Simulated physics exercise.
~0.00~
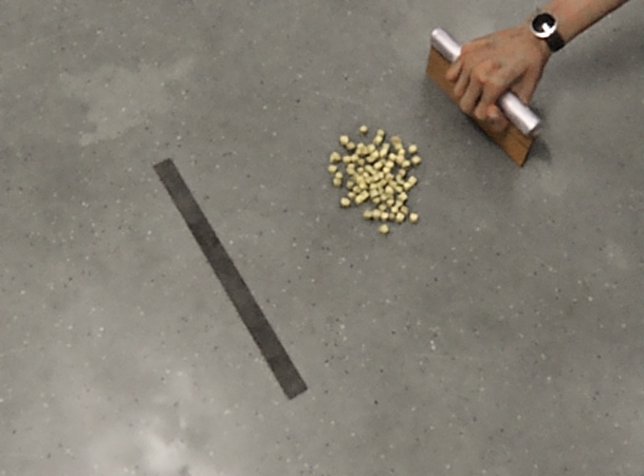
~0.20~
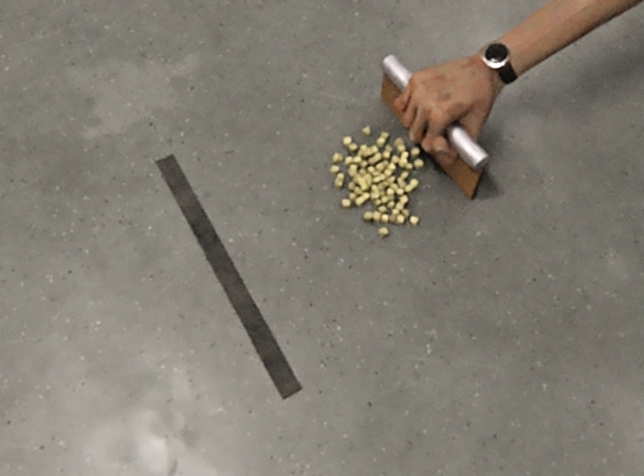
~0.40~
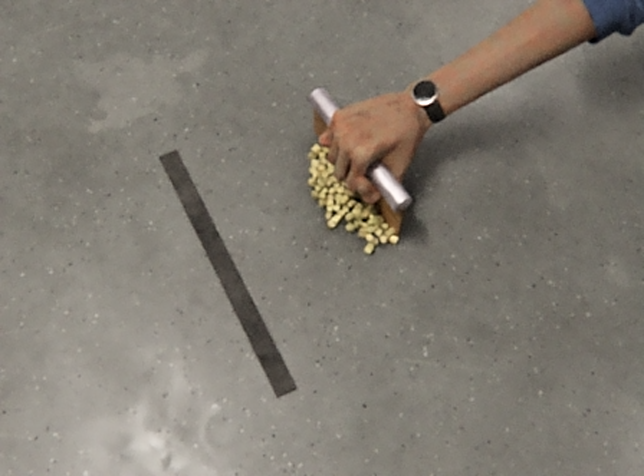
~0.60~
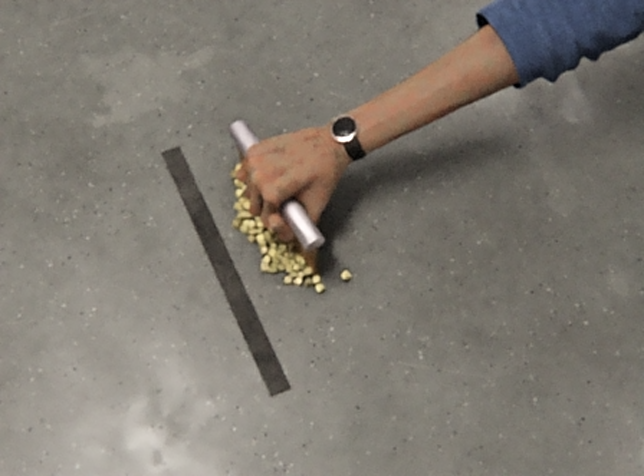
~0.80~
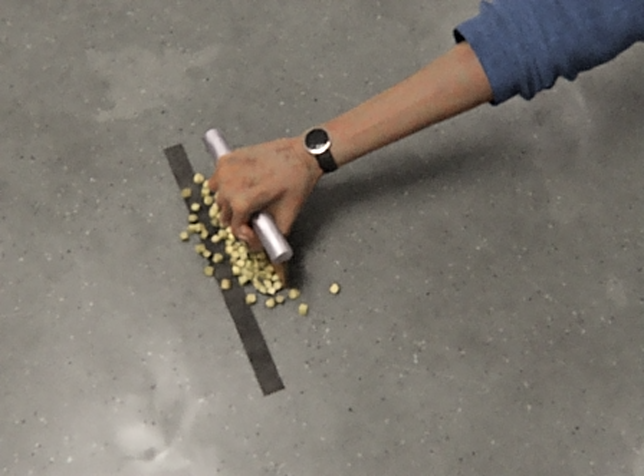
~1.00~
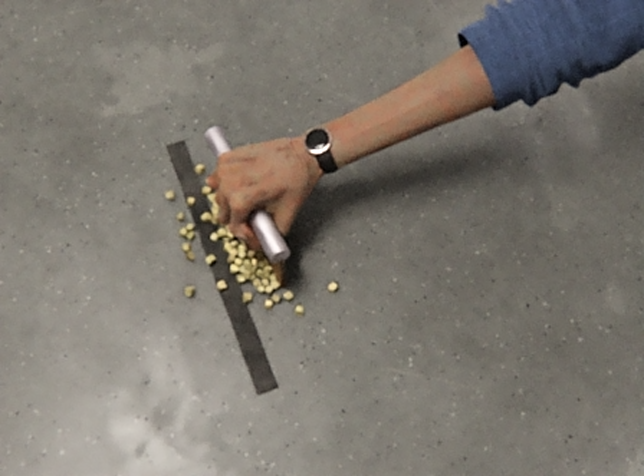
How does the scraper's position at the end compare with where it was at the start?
At the start the scraper was near the upper right, clear of the pile of cubes. By the end it was farther left and lower, right beside the dark strip with the cubes bunched around it.
